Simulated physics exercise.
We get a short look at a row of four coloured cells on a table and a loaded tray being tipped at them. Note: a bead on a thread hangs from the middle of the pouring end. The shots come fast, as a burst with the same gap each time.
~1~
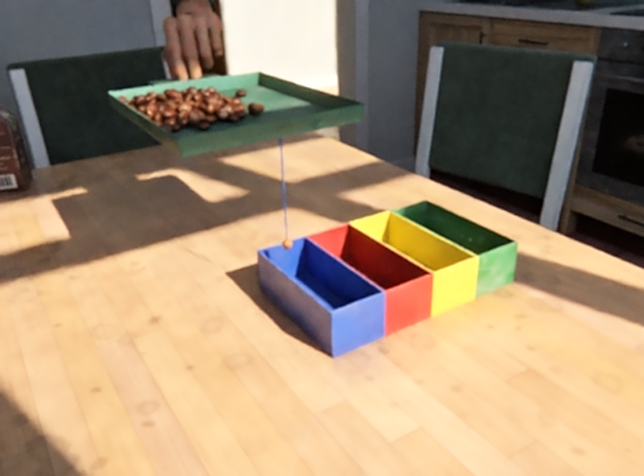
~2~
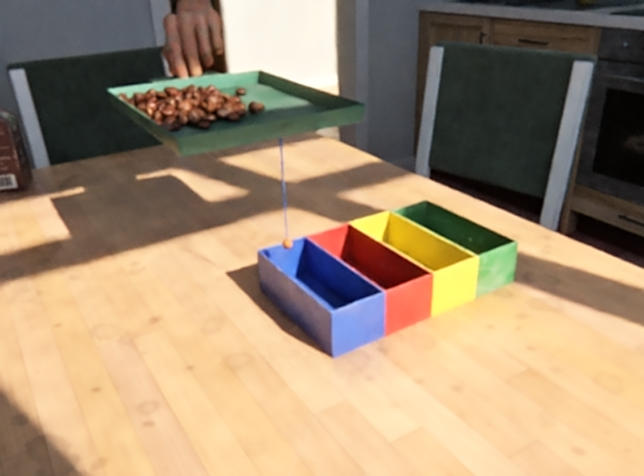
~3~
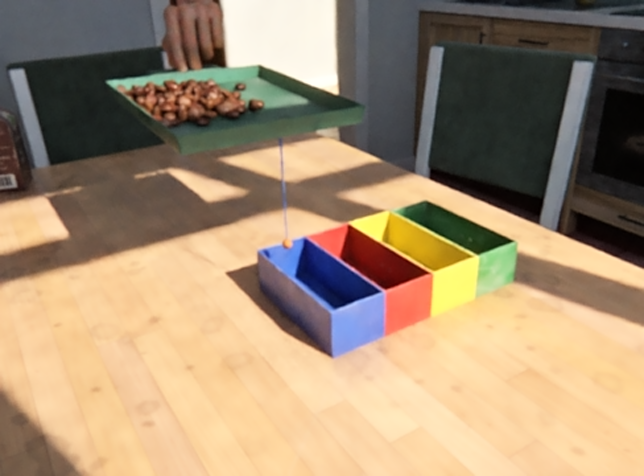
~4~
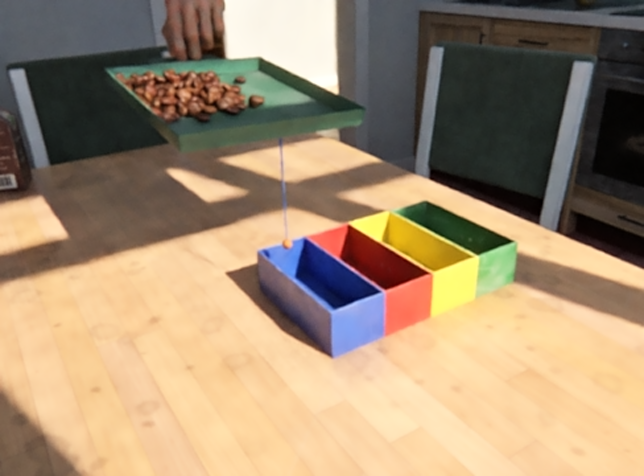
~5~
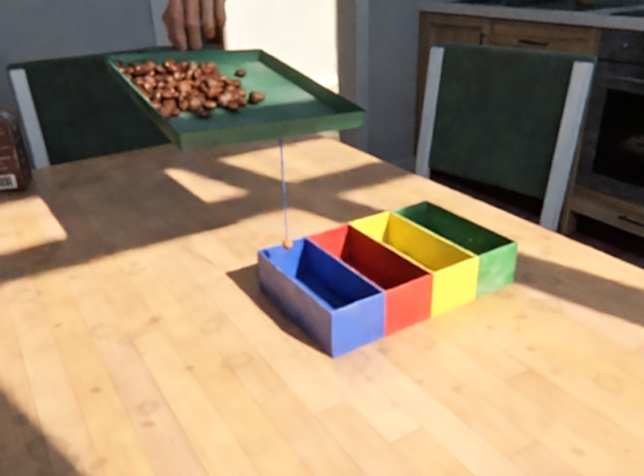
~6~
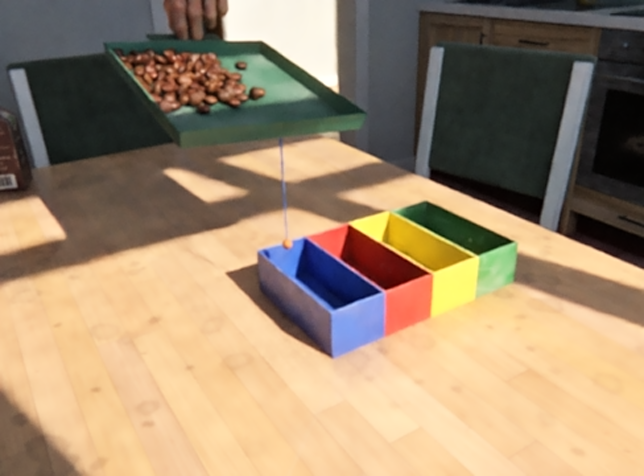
At a sunlit wooden table, a hand slowly raised the far end of a green tray of brown chocolate drops above a row of blue, red, yellow and green boxes, while the drops barely shifted.
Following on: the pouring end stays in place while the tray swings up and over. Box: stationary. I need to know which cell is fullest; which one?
That is the red cell.
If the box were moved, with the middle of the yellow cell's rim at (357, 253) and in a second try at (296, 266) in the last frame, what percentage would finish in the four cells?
About 100 per cent, then about 70 per cent.
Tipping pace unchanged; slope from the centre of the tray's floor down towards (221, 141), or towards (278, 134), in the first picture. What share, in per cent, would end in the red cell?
Roughly 0 per cent, and 20 per cent.
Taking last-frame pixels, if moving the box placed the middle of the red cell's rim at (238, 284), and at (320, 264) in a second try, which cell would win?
For the first spot I'd say the green cell, and for the second spot the cell in yellow.
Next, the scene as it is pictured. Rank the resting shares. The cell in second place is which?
Behind the top one comes that blue cell.
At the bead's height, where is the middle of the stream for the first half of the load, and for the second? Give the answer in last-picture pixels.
The opening half passes (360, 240), the closing half (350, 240).
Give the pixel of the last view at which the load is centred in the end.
Somewhere around (359, 285) in the final view.
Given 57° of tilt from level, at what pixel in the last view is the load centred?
Centre estimate: (308, 110).
Soon, tray tipped steeply; most on the tray; a stray few in the yellow cell; a small part falling or outside the box.
A while on, tray tipped right over; about half on the tray; about a quarter in the red cell; a small part in the blue cell; a small part in the yellow cell; about a quarter falling or outside the box.
Towards the end, tray tipped past a quarter turn; about two thirds in the red cell; about a quarter in the blue cell; a small part in the yellow cell; a stray few falling or outside the box.
Finally, tray tipped past a quarter turn; about two thirds in the red cell; about a quarter in the blue cell; a small part in the yellow cell; none in the green cell; a stray few outside the box.
